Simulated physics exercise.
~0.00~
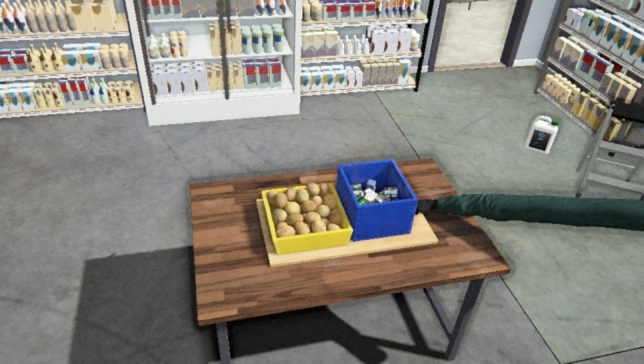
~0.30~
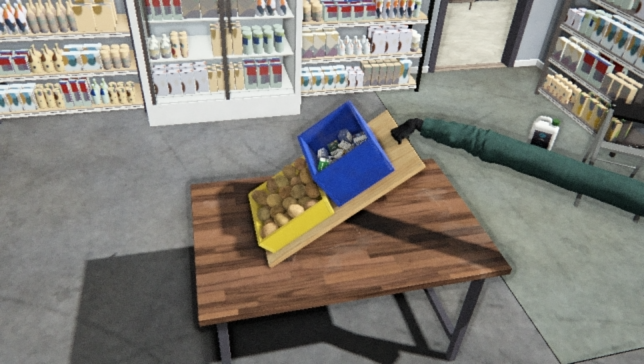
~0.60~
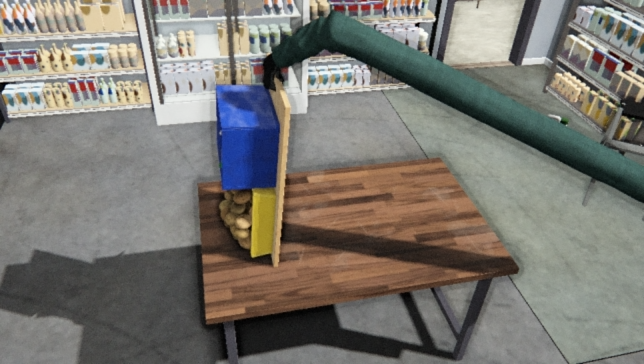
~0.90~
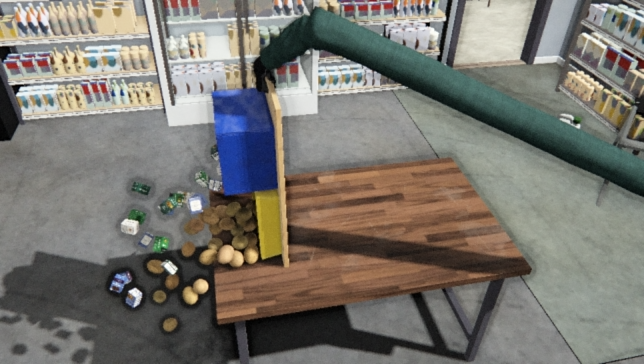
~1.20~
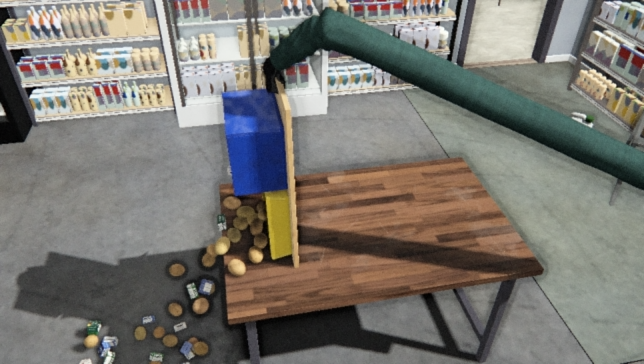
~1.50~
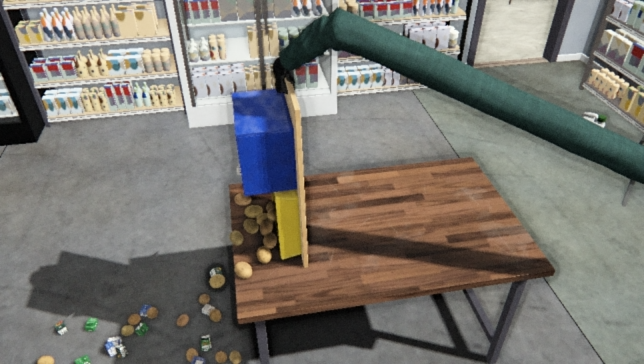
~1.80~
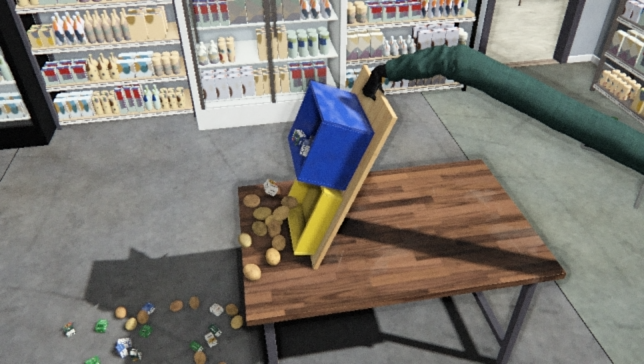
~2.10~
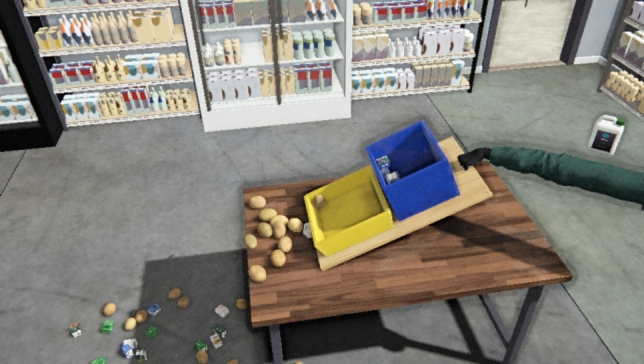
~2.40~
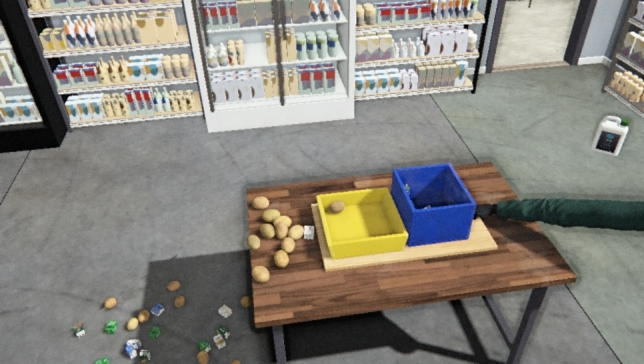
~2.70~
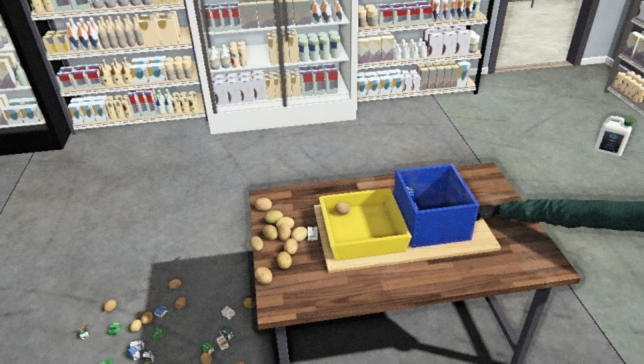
On a shop table, a green-sleeved arm tips two tubs, spilling most contents, then lowers them.
